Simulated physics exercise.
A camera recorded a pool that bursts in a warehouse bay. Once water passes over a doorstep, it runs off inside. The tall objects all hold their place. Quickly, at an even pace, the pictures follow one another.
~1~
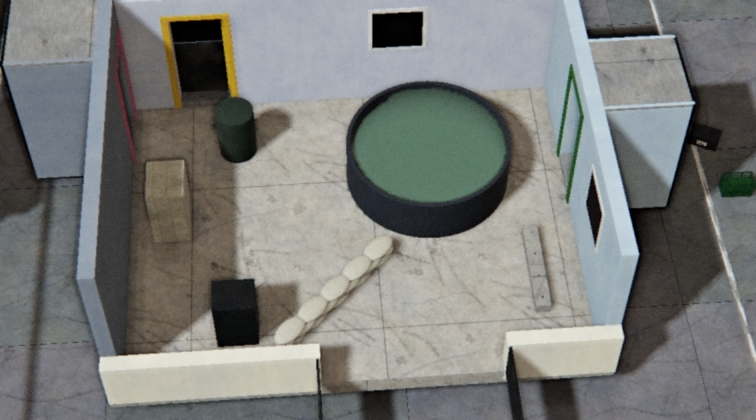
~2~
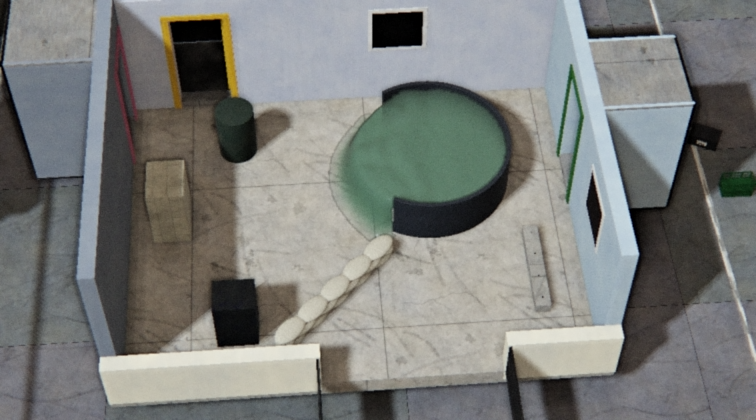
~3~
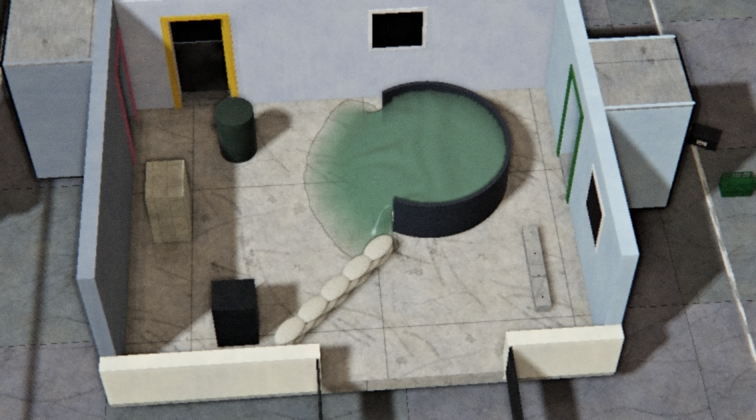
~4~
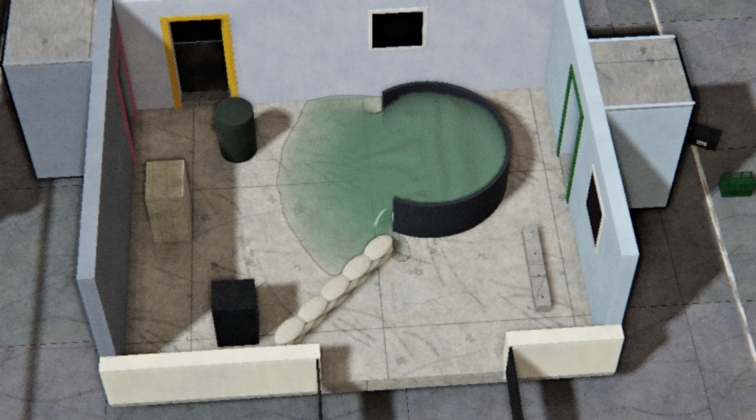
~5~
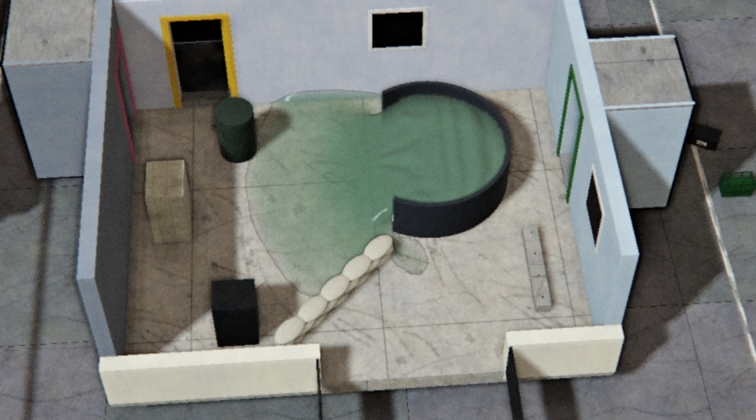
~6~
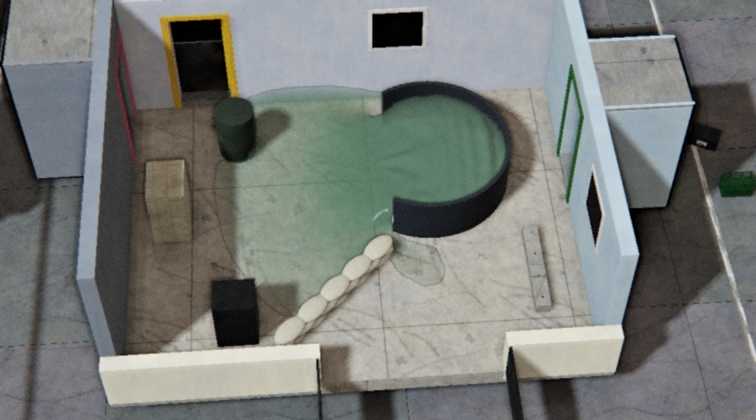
Green water burst from the left side of a round, dark-walled pool and spread across the pale floor, reaching the back wall and the dark green barrel while a little seeped past the sandbags.
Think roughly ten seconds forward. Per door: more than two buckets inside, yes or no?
Per door - pink door: Yes, yellow door: Yes, green door: No.
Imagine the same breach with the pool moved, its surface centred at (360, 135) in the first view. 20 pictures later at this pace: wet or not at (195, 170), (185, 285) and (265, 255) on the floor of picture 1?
Soaked, soaked, soaked.
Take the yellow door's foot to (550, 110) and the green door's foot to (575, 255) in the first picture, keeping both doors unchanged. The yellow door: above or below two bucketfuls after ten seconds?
Door by door, the yellow door stays inside the limit.
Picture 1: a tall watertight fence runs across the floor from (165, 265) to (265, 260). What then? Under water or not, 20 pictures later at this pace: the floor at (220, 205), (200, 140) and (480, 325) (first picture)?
Submerged; submerged; untouched.
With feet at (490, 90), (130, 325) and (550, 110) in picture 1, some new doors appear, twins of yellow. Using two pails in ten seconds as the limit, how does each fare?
The first misses the line, the next clears the line, the last misses the line.
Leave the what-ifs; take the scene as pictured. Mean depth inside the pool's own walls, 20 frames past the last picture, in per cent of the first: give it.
That comes to some 18 per cent.
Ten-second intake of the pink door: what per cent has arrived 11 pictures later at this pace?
About 20 per cent.
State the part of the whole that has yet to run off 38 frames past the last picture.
Some 88 per cent.
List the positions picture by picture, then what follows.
Still water in the round pool at (429, 144), in the first frame.
The front is at (388, 239), out from the gap at (351, 169), in the second frame.
The front is at (364, 258), out from the gap at (351, 170), in the third frame.
Water pours out at (351, 172) and has run to (335, 272), in the fourth frame.
The front is at (325, 294), out from the gap at (351, 173), in the fifth frame.
The front is at (292, 312), out from the gap at (351, 173), in the sixth frame.
A moment on, water covers 50 % of the floor; the pink door wet at the sill, nothing in, the yellow door wet at the sill, nothing in, the green door not reached.
Next, water covers 60 % of the floor; the pink door over two buckets in, the yellow door over two buckets in, the green door not reached.
Then, water covers 60 % of the floor; the pink door far over two buckets in, the yellow door over two buckets in, the green door not reached.
Later, water covers 90 % of the floor; the pink door far over two buckets in, the yellow door far over two buckets in, the green door wet at the sill, nothing in.
In the end, water covers 90 % of the floor; the pink door far over two buckets in, the yellow door far over two buckets in, the green door wet at the sill, nothing in.
